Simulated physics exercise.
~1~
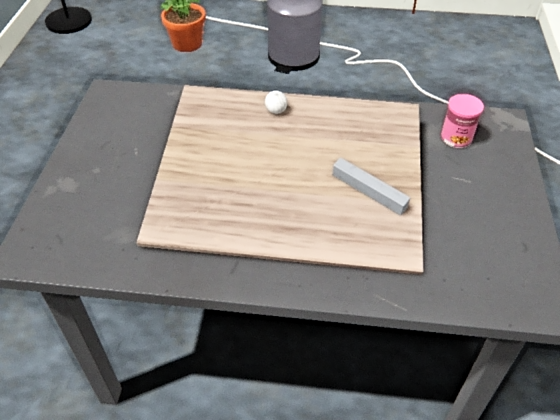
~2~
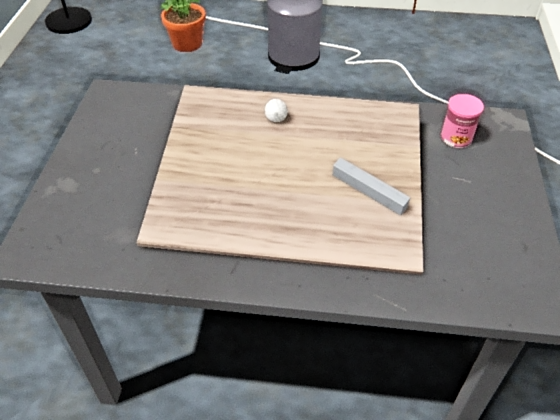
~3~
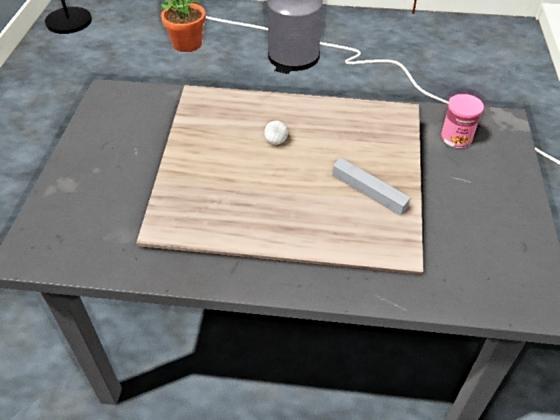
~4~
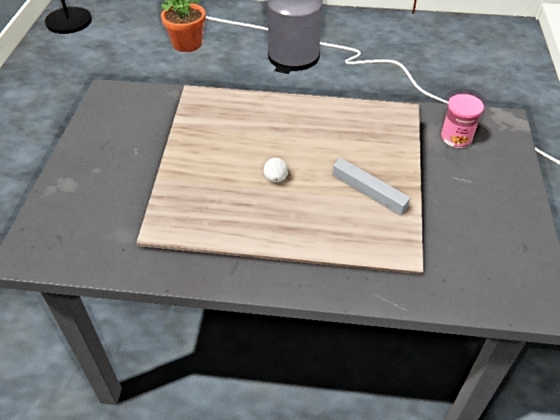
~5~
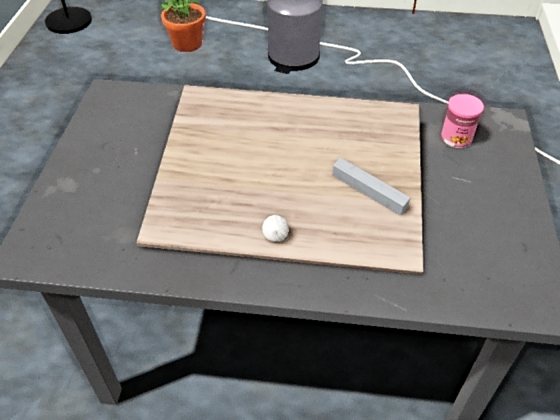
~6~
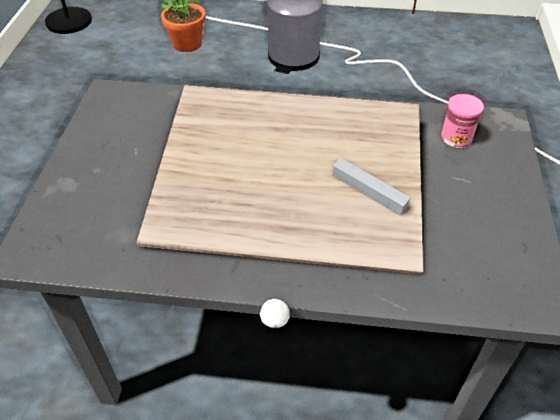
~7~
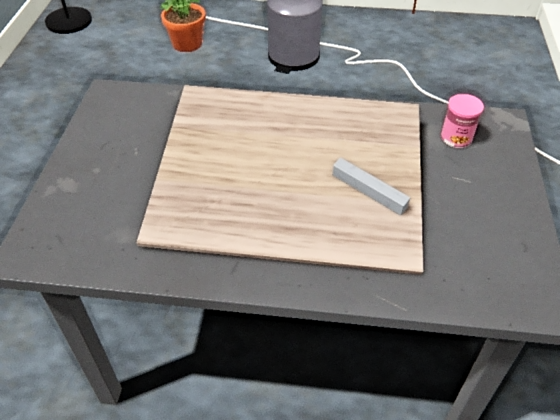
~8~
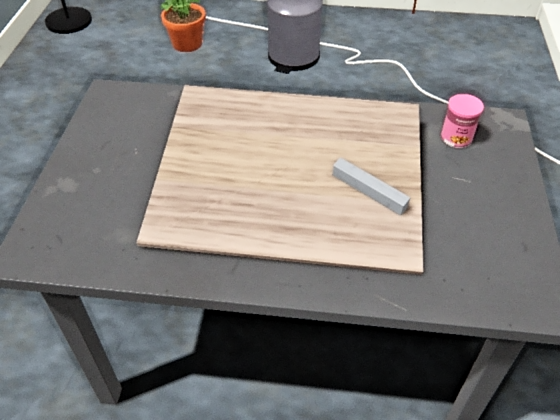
On a dark table, a small white ball rolls straight down a wooden board toward the viewer, passing left of a fixed grey block, then goes over the near edge and drops out of sight, while a pink tin stays in place on the right.
